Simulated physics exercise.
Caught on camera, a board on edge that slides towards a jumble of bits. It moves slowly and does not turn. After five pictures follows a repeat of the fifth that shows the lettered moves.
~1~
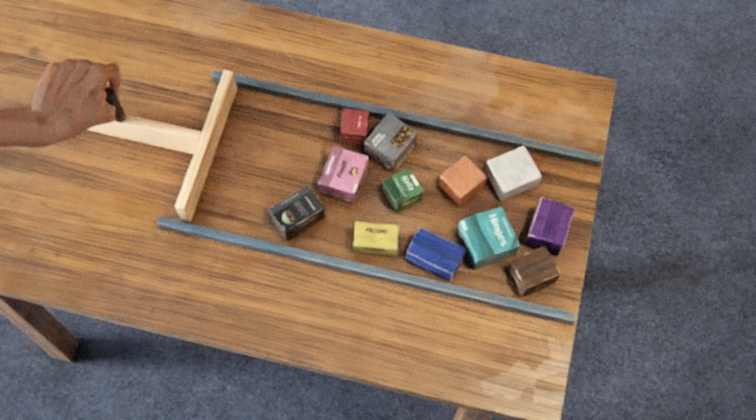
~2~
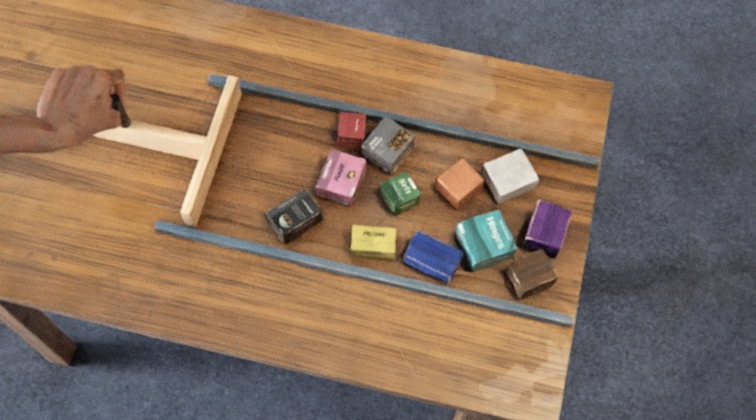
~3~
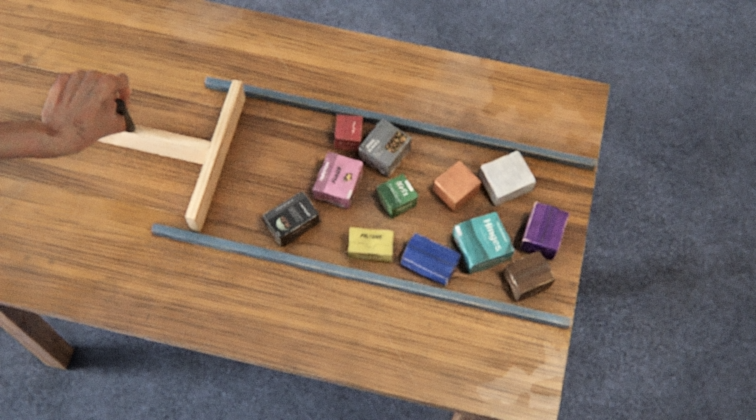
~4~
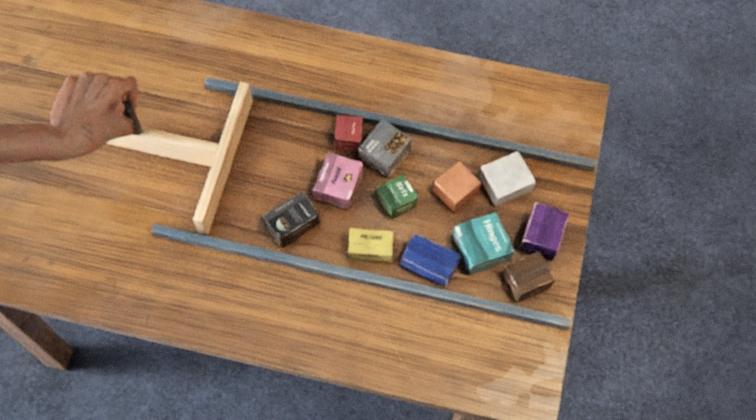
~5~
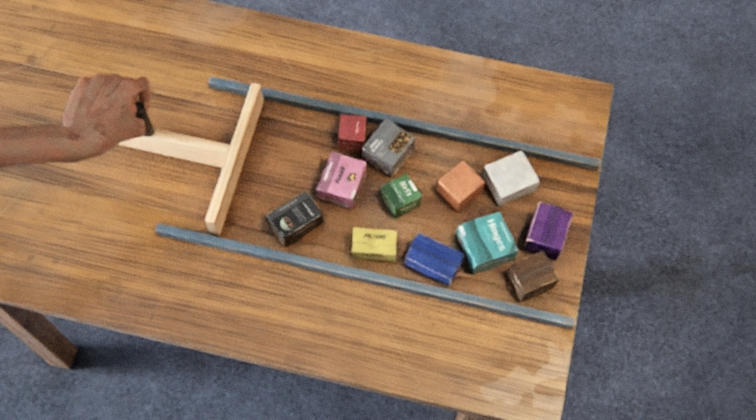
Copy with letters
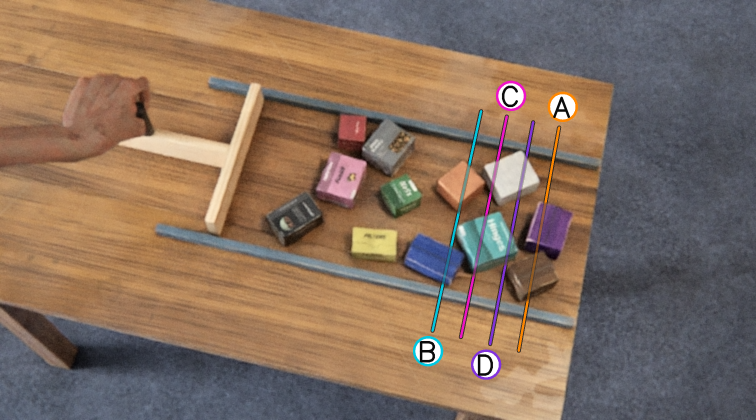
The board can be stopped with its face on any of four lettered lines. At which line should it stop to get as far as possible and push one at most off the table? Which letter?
It can go as far as B.
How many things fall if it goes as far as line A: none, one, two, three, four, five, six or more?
In all, six or more.
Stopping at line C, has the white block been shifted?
Yes.
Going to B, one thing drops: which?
The brown box goes over.
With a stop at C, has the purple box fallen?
By then, yes.
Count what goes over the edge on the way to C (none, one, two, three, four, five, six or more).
Two.
On the marked copy, A at (540, 233); B at (458, 215); C at (485, 221); D at (513, 227).
Following B. Soon after the start, board (314, 168); black box (325, 221); purple box (548, 231).
Later, board (396, 186); purple box (557, 223); brown box (543, 279).
In the end, board (456, 199); brown box over the edge; purple box (579, 219); one fallen.
As for the rest, A drops eight; C drops two; D drops six.
